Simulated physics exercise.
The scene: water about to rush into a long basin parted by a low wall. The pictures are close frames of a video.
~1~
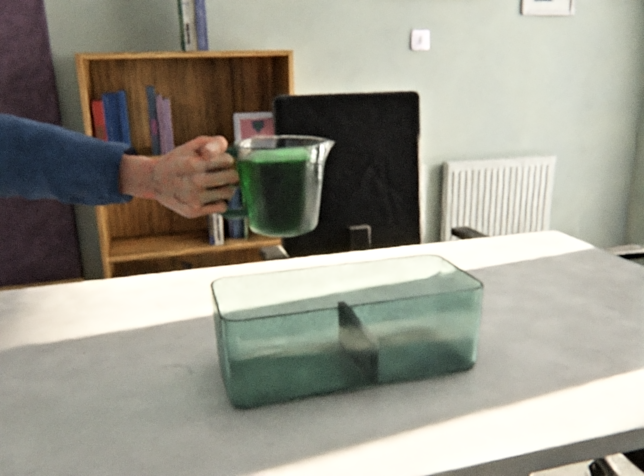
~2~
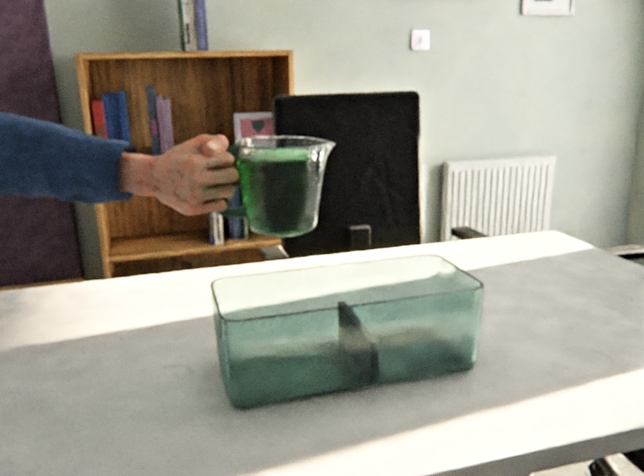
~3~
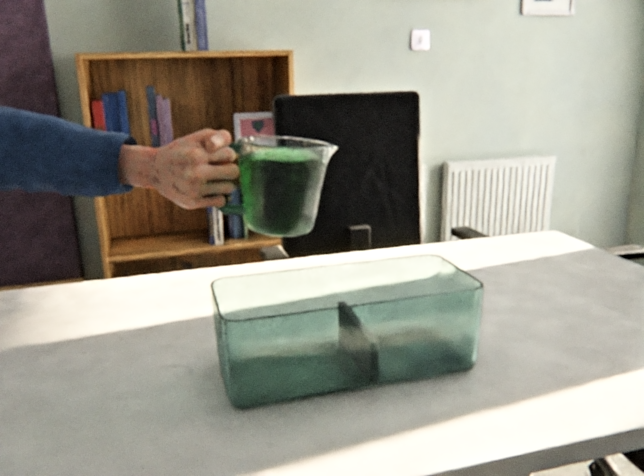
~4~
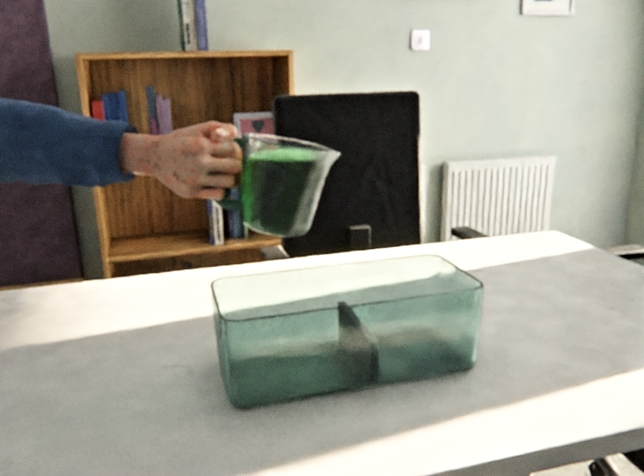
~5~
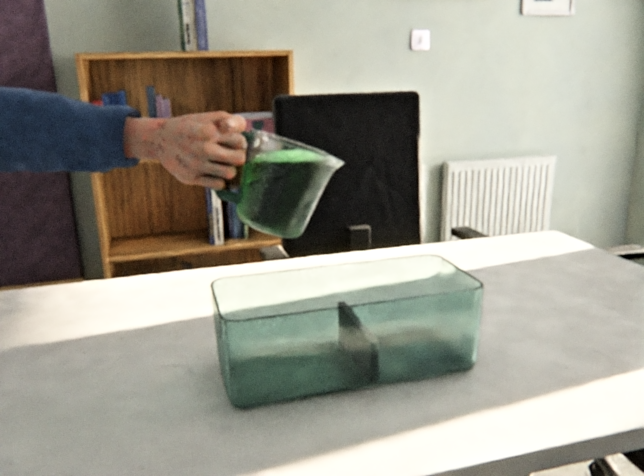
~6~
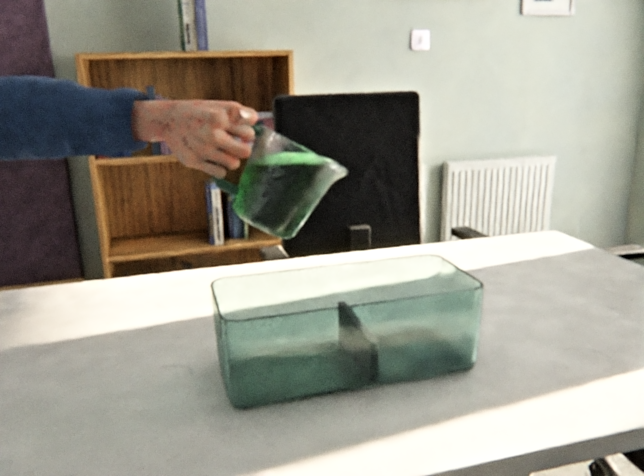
In a room with a bookcase and a radiator, a hand holds a clear jug of green liquid above a divided glass basin on a table, then gradually tilts the jug toward the right while the basin stays still.
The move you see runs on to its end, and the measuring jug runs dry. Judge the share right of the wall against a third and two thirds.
In the end over two thirds is right of the wall.
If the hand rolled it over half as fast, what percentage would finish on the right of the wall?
It comes to 90 per cent or so.
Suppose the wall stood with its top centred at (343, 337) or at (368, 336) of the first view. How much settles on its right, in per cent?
The first gives 90 %, the second 80 %.
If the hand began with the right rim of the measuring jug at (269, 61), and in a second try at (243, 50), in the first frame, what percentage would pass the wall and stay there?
About 10 and 5 per cent.
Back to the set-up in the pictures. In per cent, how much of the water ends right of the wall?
Some 95 per cent.
A moment on, the measuring jug is tipped on its side and 52 per cent is still to pour, 0 is left of the wall and 20 right of it.
Next, the measuring jug is tipped right over and 11 per cent is still to pour, 2 is left of the wall and 73 right of it.
Then the measuring jug is tipped right over and 1 per cent is still to pour, 4 is left of the wall and 92 right of it.
Later the measuring jug is tipped right over and 0 per cent is still to pour, 5 is left of the wall and 93 right of it.
At rest 5 per cent lies left of the wall, 93 right of it and 1 outside.
